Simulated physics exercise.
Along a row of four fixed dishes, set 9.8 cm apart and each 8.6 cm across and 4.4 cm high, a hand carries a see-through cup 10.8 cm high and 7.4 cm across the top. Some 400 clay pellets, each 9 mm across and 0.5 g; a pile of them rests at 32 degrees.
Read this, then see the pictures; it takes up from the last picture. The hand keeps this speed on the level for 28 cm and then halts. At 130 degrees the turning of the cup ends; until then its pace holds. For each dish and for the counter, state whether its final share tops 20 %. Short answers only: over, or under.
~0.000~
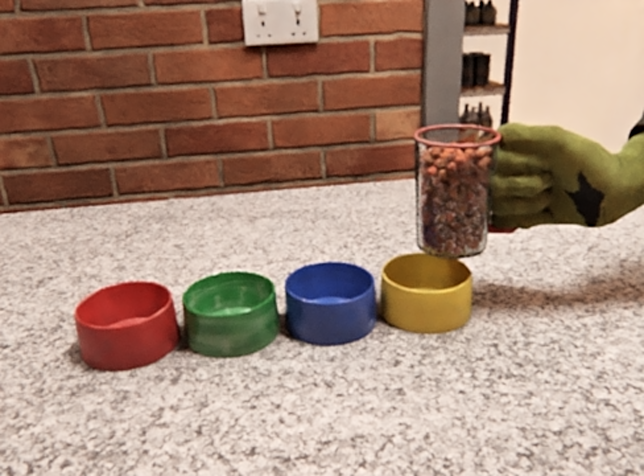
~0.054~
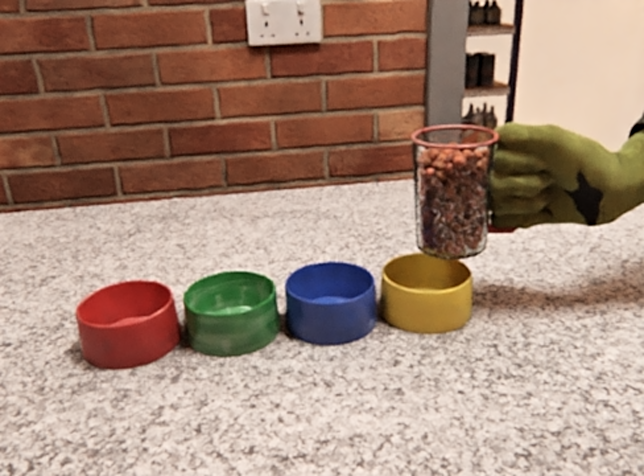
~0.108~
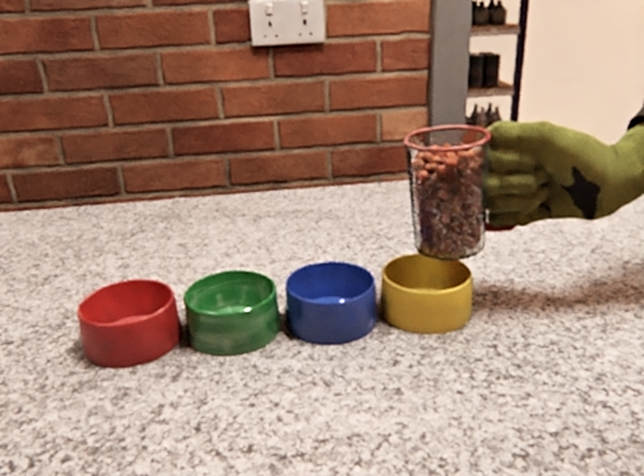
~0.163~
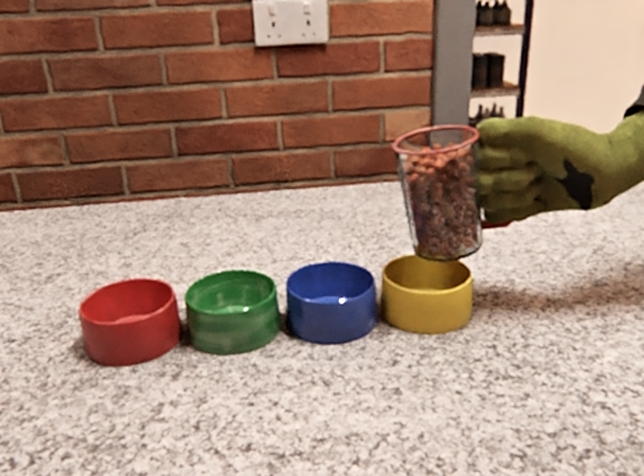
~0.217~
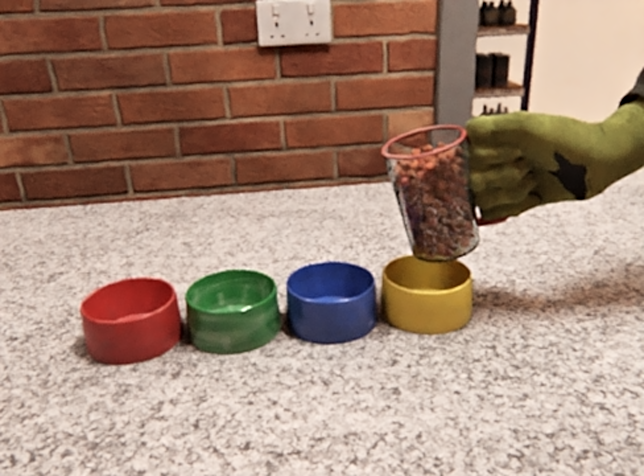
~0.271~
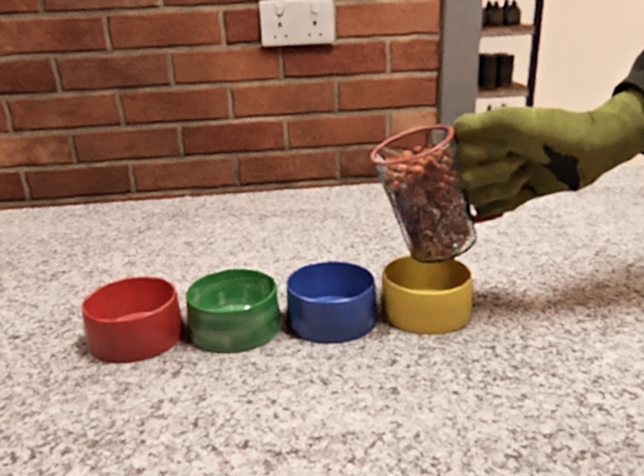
Red under. Blue under. Green over. Yellow under. Counter over.
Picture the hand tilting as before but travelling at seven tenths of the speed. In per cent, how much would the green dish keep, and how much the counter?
The shares would then be green 70 and counter 30.
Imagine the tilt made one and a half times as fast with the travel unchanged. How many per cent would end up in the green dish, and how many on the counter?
Then the green dish would get 60 and the counter 30.
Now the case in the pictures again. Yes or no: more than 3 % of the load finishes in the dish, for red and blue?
So red is a pass and blue is a miss.
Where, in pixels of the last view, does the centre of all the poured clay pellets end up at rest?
Look around (211, 316) in the last picture.
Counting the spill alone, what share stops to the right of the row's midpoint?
Roughly 0 per cent.
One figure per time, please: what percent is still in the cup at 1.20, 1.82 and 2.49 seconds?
Series: 95 / 5 / 0 per cent.
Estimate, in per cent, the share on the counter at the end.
About 30 %.
Then, at 1.20 s, tilt 99 degrees; cup holds 95 %, green 5 %.
After 1.82 s, tilt 130 degrees; cup holds 5 %, red 10 %, green 60 %.
After 2.49 s, tilt 130 degrees; cup holds 0 %, red 10 %, green 60 %.
At rest (2.8 s), red 10 %, blue 0 %, green 60 %, yellow 0 %, counter 30 %.
